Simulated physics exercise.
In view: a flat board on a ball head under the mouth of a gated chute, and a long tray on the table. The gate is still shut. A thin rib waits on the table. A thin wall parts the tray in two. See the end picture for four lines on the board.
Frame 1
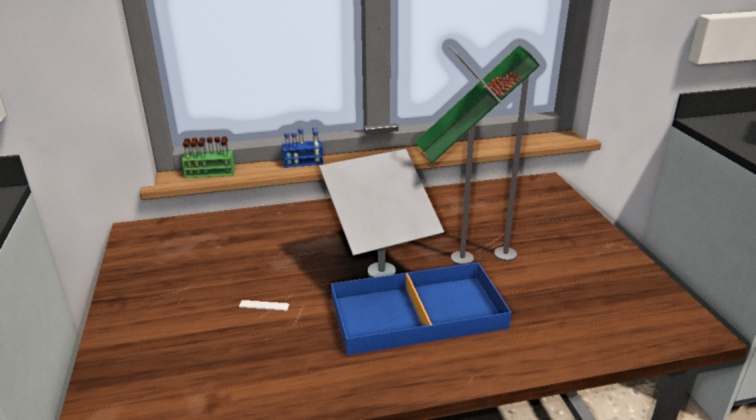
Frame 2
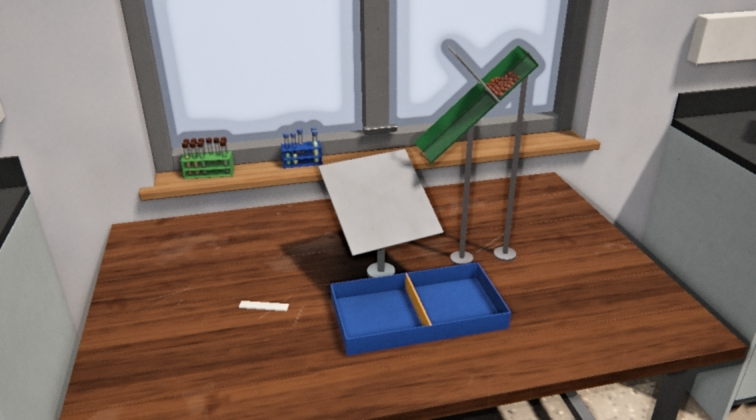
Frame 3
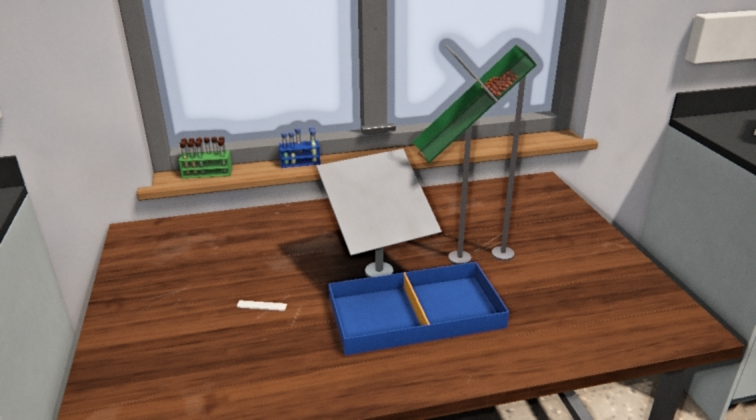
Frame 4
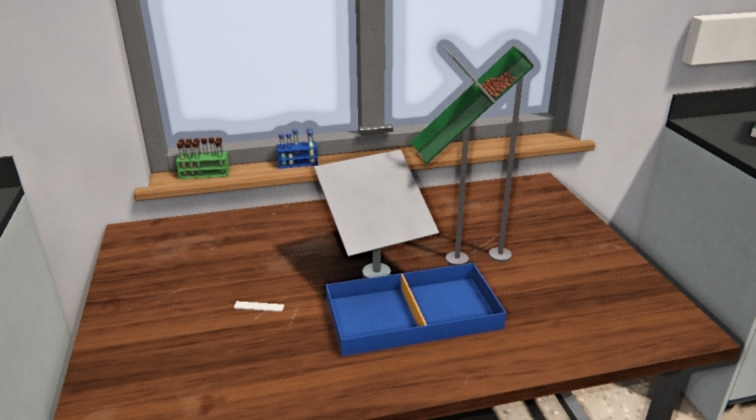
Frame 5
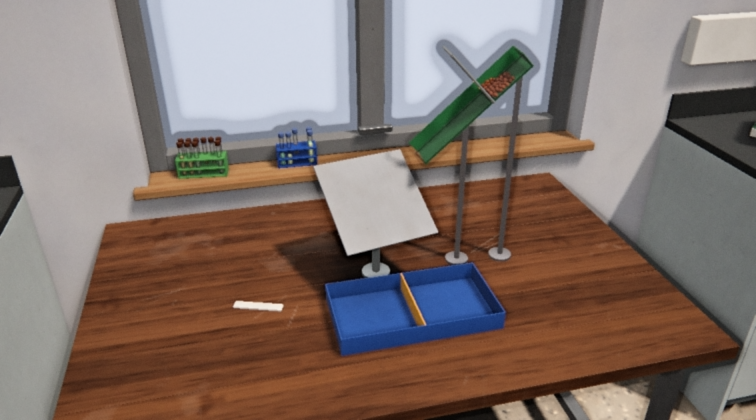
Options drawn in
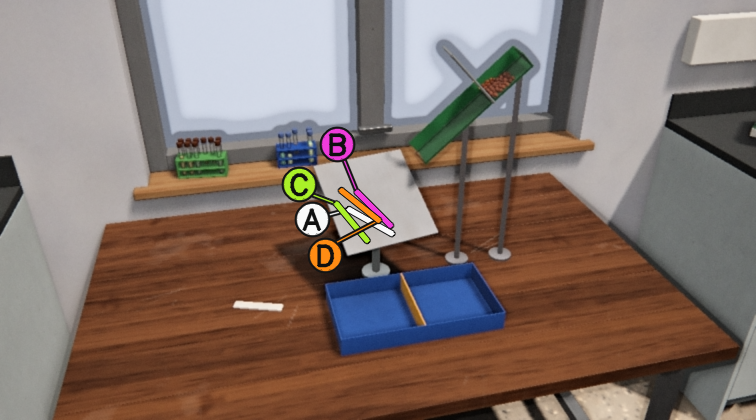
At first, a green chute with small reddish pellets near its top slants down toward a tilted gray board, above a divided blue tray on a wooden table. The view then drifts very slightly, while the pellets, board, tray and small white strip all stay in place.
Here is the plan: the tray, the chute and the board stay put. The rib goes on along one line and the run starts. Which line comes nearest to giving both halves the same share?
D works best here.
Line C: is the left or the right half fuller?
Left.
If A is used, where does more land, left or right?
More lands on the right.
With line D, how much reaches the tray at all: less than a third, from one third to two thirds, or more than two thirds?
Line D gives more than two thirds.
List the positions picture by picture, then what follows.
Load behind the gate (503, 86), clay pellets; lip of the chute (428, 158), sloping fairly steeply, in the first picture.
Middle of the board (381, 199), tilted fairly steeply; middle of its low edge (400, 243); of its high edge (363, 157), in the second picture.
Front corners of the tray (345, 339) and (509, 312); front end of its middle wall (429, 325), in the third picture.
Middle of the load (498, 87); lip (423, 159), in the fourth picture.
Middle of the load (497, 87); lip (422, 159), in the fifth picture.
On the marked copy, line A from (348, 209) to (391, 233); line B from (357, 192) to (390, 225); line C from (336, 203) to (367, 240); line D from (341, 190) to (378, 220).
Choosing A, of what is caught, about a tenth in the left half, the larger part in the right.
Choosing B, of what is caught, about a tenth in the left half, the larger part in the right.
Choosing C, of what is caught, the larger part in the left half, roughly a quarter in the right.
Choosing D, of what is caught, roughly half in the left half, roughly half in the right.
